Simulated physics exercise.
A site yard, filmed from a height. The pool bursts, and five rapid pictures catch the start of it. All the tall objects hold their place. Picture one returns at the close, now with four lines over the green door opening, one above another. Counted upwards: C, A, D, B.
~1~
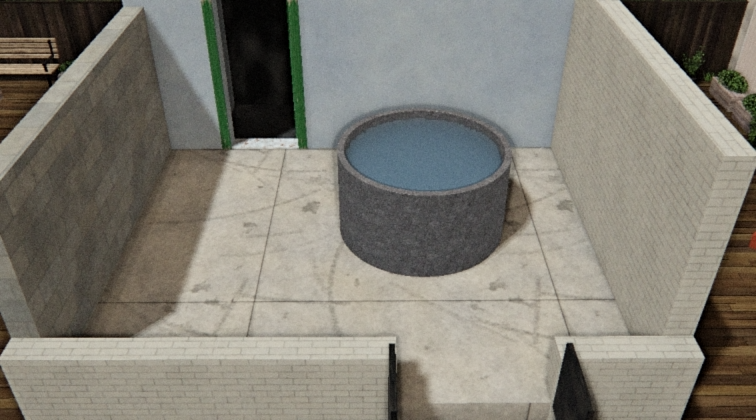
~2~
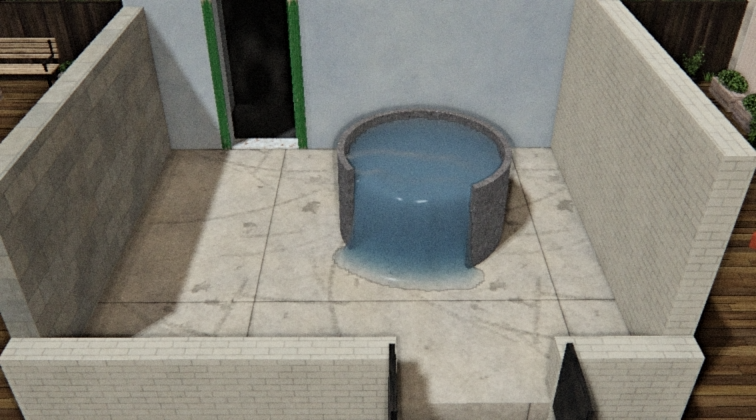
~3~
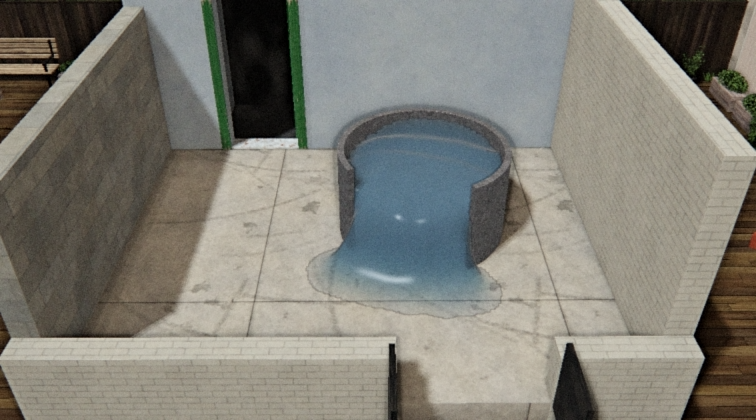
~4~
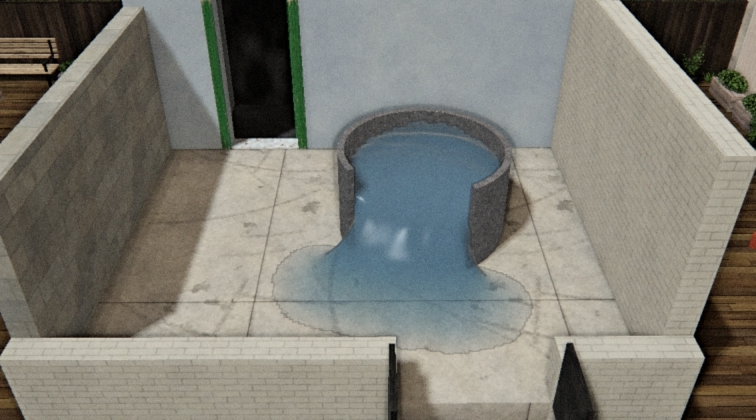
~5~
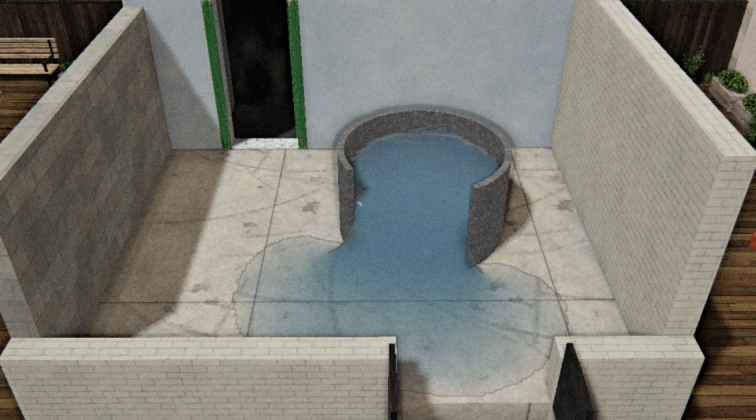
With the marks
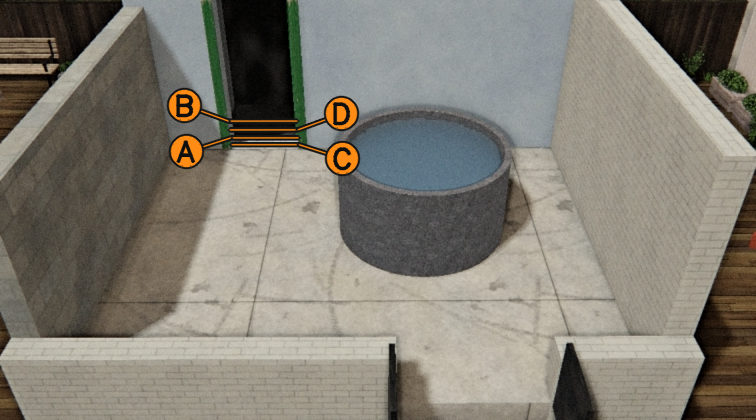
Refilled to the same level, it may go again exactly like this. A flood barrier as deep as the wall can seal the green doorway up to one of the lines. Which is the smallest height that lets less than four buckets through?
Line A.
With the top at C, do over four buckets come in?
Yes, that goes wrong.
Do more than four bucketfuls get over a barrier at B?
No, not at all.
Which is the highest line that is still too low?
It is C.
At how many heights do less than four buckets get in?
Three of them.
On the marked copy, A at (264, 137); B at (262, 121); C at (265, 144); D at (263, 129); from the bottom up C, A, D, B.
Choosing A, a splash gets over, under a bucket.
Choosing B, nothing gets over.
Choosing C, about 11 bucketfuls get in.
Choosing D, nothing gets over.
